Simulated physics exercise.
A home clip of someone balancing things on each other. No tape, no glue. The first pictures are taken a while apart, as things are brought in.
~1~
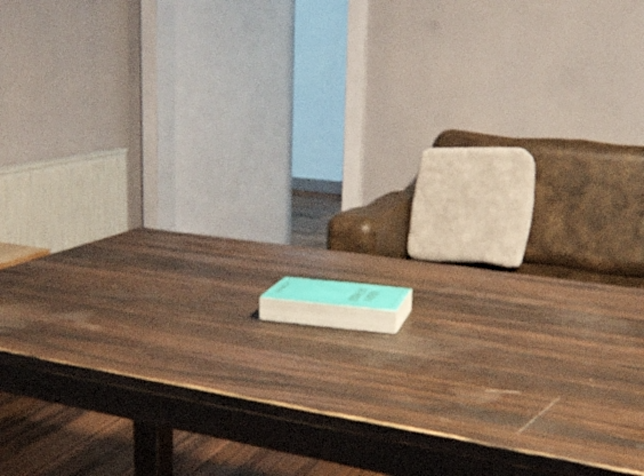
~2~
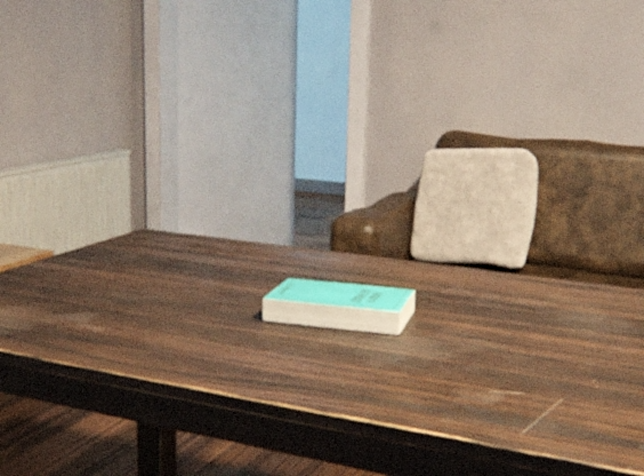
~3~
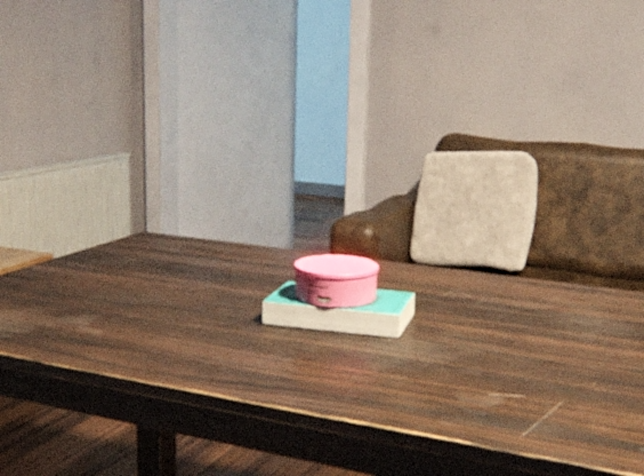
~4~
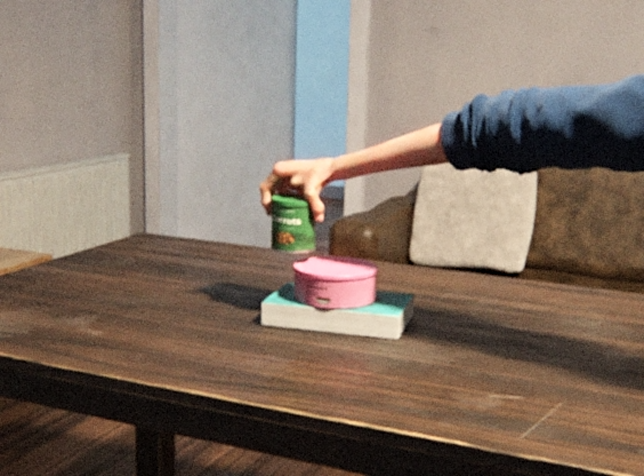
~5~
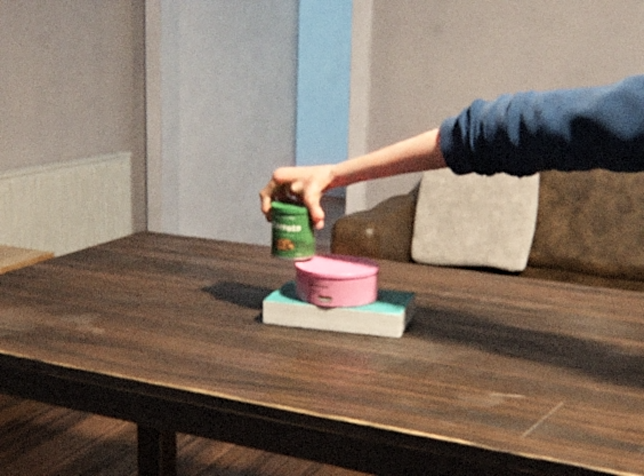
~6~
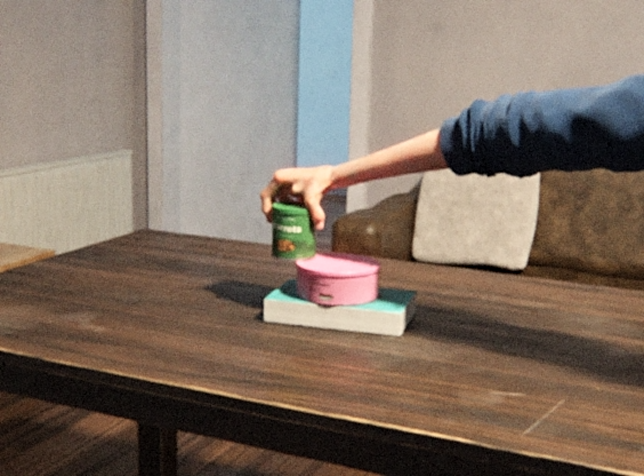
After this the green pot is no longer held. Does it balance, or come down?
In the end the pile comes apart.
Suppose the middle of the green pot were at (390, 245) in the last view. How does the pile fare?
Then it loses its balance.
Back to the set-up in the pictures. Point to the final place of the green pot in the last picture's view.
Near (213, 274).
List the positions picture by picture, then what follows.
In the first picture, the last thing is not in view yet; turquoise book (337, 304).
In the second picture, the last thing is not in view yet; turquoise book (340, 305).
In the third picture, the last thing is not in view yet; turquoise book (340, 308).
The fourth picture shows on its way; green pot (293, 224); turquoise book (339, 309).
The fifth picture shows set down, still held; green pot (293, 230); turquoise book (341, 308).
The sixth picture shows set down, still held; green pot (294, 231); turquoise book (342, 306).
Then, 0.30 s on from there, green pot now fallen.
Then, 0.40 s on from there, things are still on the move.
Then, 0.60 s on from there, as before.
In the end, fallen, green pot; the other 2 unmoved. At the end, from the last picture's camera, green pot near (213, 274). The pile gives way.
